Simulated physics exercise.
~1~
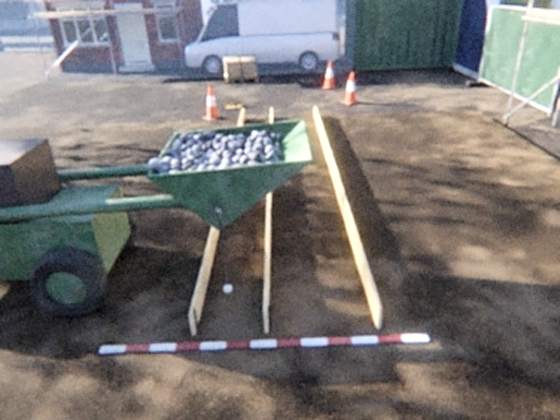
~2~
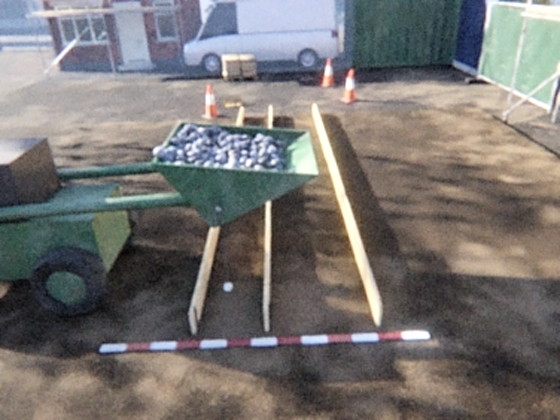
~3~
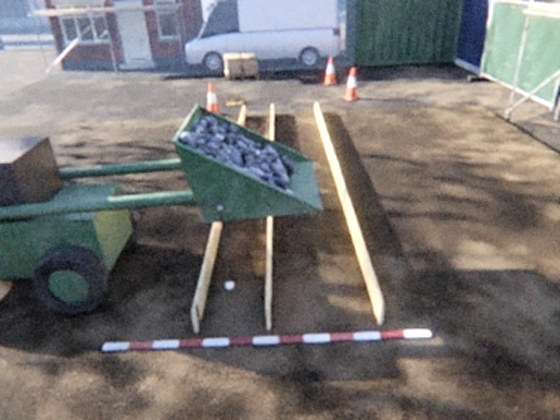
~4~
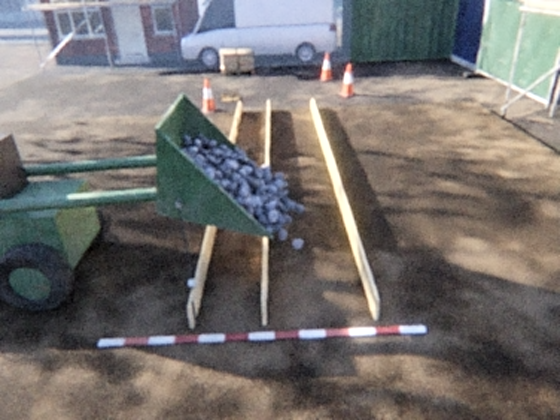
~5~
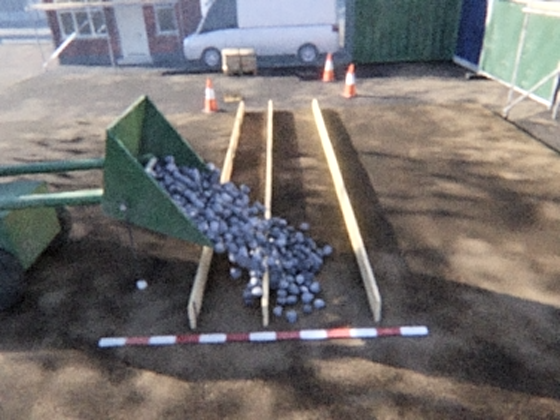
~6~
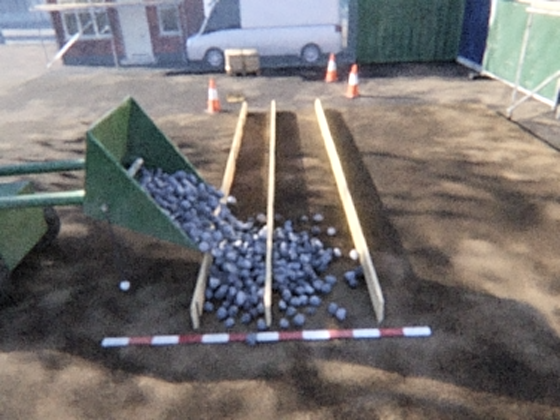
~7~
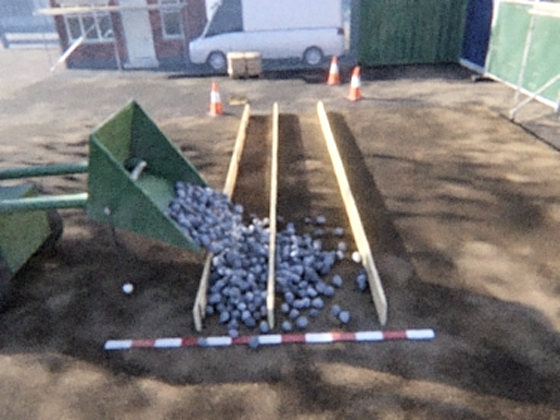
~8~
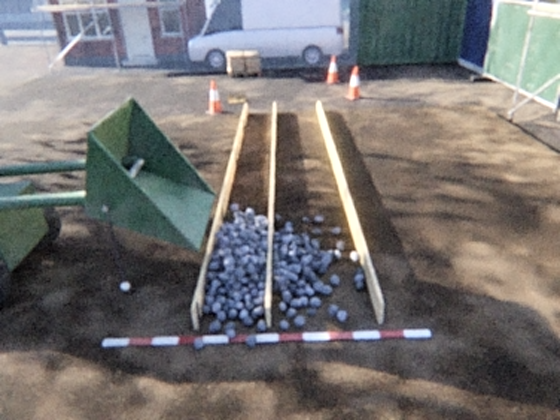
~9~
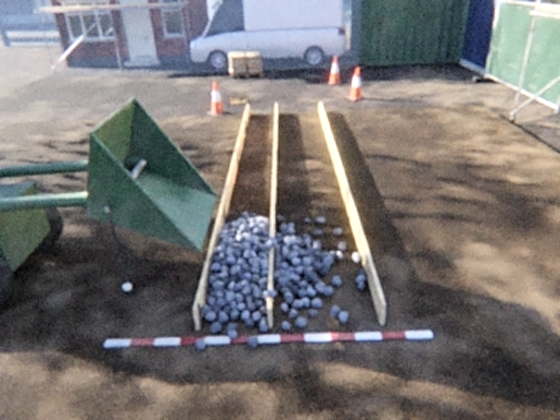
Green loader bucket tipping grey cobbles between wooden planks while backing left, leaving most heaped in the near bay, some beyond.
